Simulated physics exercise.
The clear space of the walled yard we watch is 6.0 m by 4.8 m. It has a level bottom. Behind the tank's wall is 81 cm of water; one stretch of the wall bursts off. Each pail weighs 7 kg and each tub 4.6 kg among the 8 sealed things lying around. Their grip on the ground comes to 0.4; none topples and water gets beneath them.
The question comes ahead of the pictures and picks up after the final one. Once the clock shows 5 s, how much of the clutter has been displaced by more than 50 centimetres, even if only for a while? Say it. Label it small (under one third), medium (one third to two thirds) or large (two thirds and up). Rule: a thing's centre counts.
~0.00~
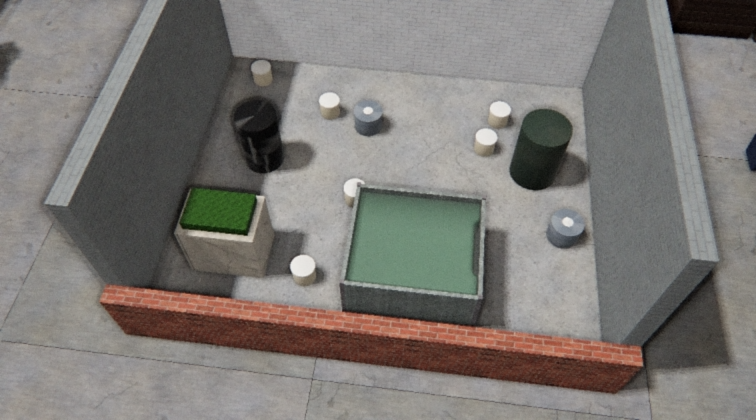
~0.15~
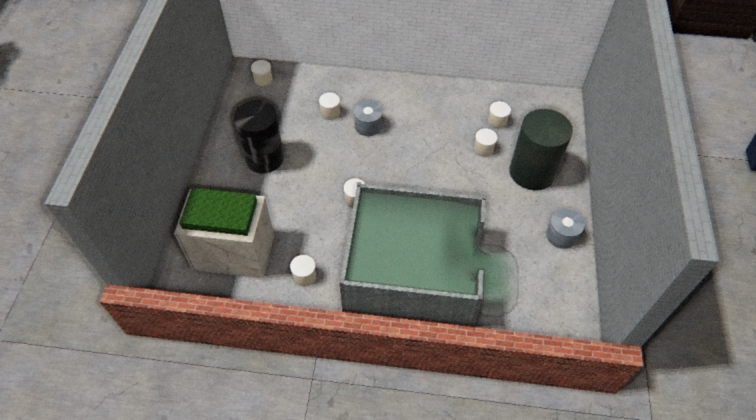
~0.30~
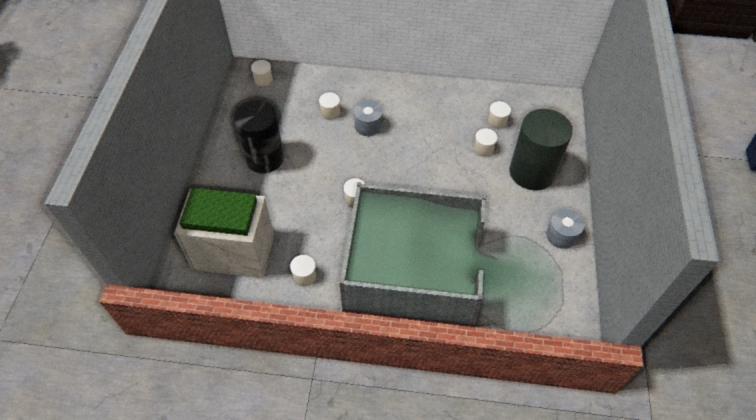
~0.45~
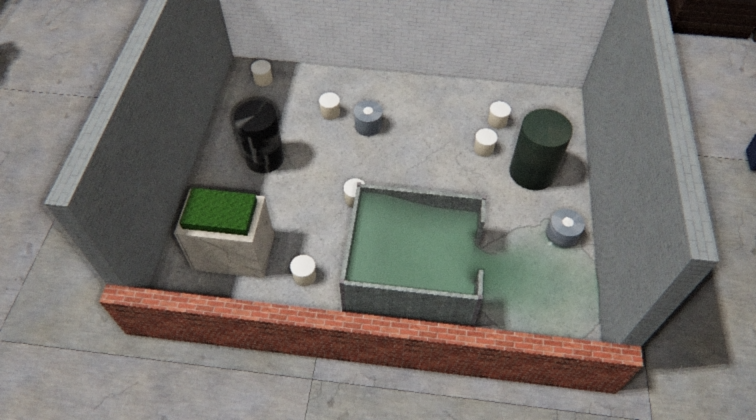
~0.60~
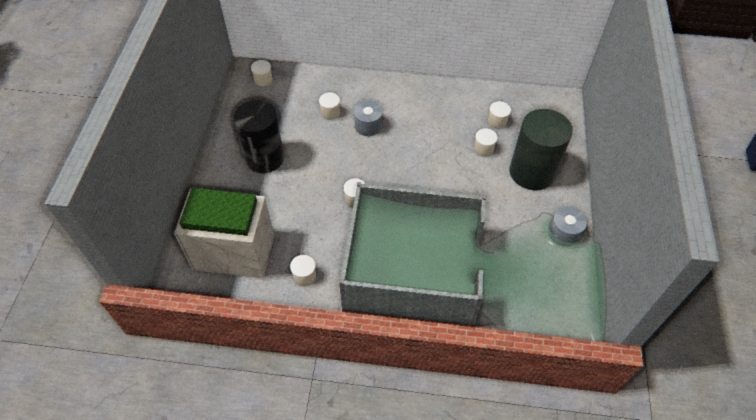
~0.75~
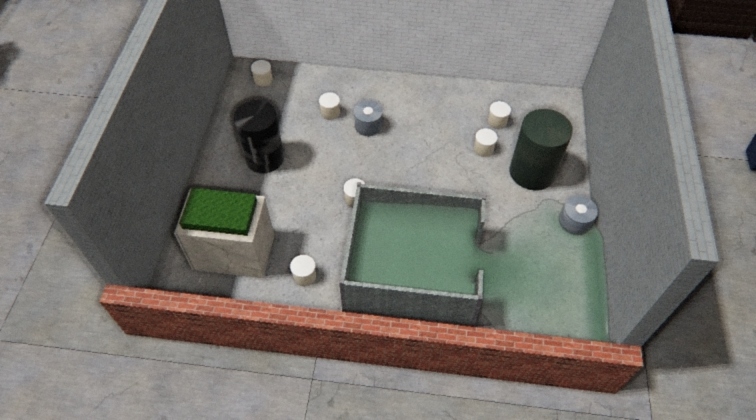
Small.
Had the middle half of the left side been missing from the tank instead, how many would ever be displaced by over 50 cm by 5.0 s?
Then it comes to 4.
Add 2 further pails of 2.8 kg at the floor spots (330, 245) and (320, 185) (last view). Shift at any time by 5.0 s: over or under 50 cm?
Taking them in turn, the first is below the mark and the second below the mark.
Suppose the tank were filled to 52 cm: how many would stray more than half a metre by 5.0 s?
1.
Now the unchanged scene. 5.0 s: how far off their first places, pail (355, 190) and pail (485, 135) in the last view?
Taking them in turn, I get 10 cm for the first and 0 cm for the second.
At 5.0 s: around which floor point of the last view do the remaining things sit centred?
That lands at roughly (352, 152).
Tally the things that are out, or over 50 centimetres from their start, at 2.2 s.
The number by then is 1.
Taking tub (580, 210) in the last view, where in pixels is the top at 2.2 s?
Position: About (556, 74).
After 1.1 s 1 of 8 are over 50 cm from their spots; 1 afloat.
After 2.2 s 1 of 8 are over 50 cm from their spots; 1 afloat.
After 3.5 s 1 of 8 are over 50 cm from their spots; 0 afloat.
After 5.0 s 2 of 8 are over 50 cm from their spots, and 2 have been at some point; 1 afloat.
